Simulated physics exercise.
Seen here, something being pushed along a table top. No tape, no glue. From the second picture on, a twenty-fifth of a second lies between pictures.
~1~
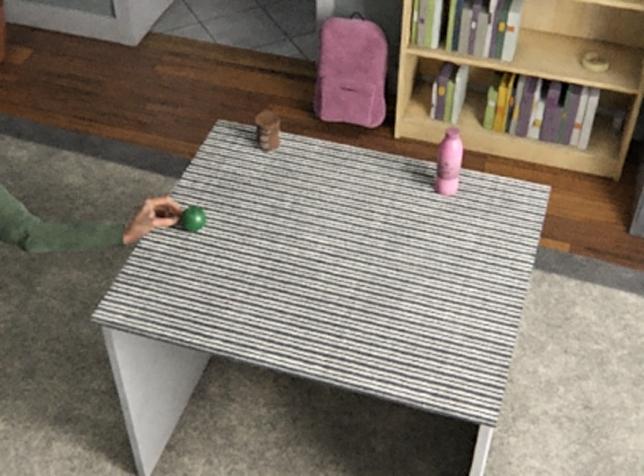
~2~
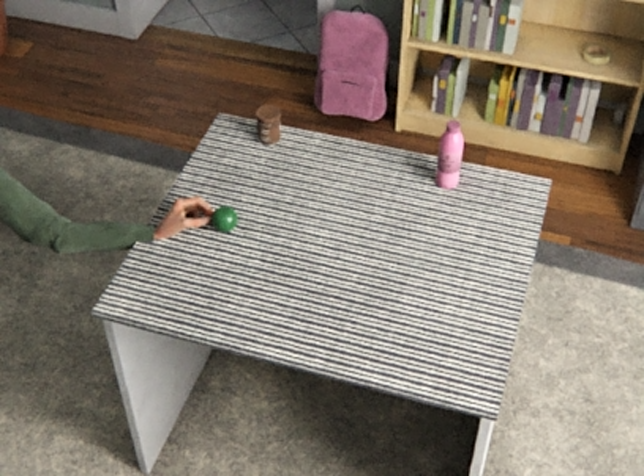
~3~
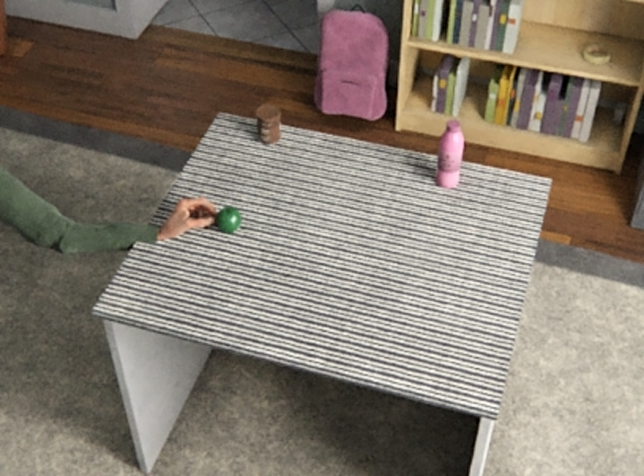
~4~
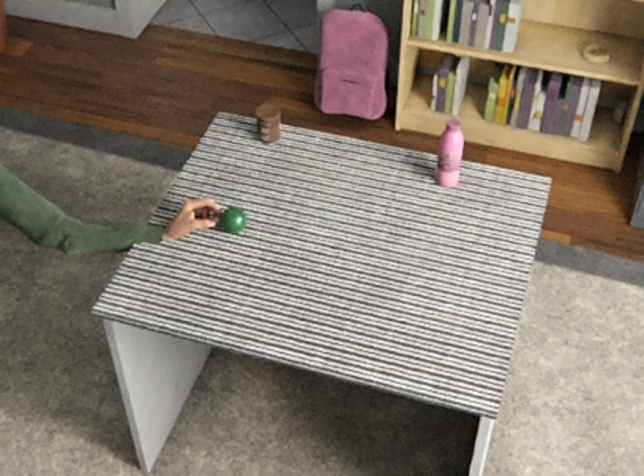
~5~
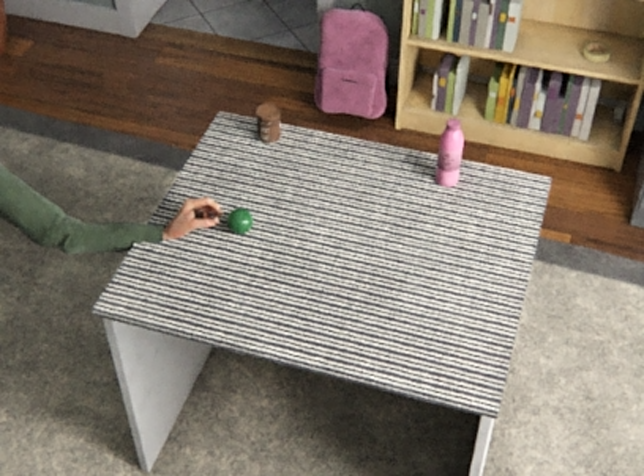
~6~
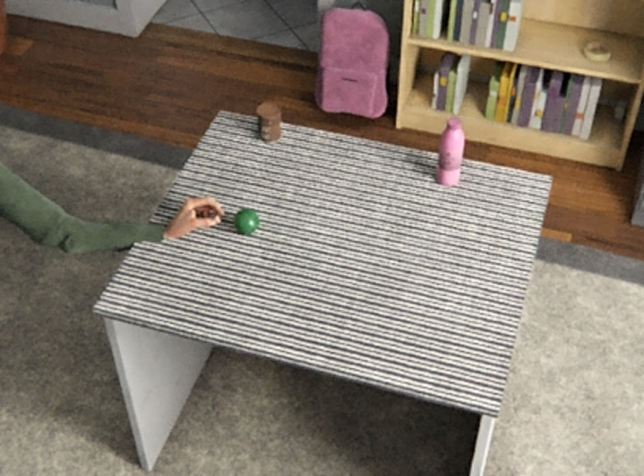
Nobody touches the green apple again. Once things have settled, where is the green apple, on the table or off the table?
The green apple is still on the table.
Then, 0.30 s on from there, green apple shifted well along near (285, 230).
Then, 0.60 s on from there, green apple shifted well along near (315, 237).
In the end, moved from the start, green apple. At the end, from the last picture's camera, green apple near (344, 244).
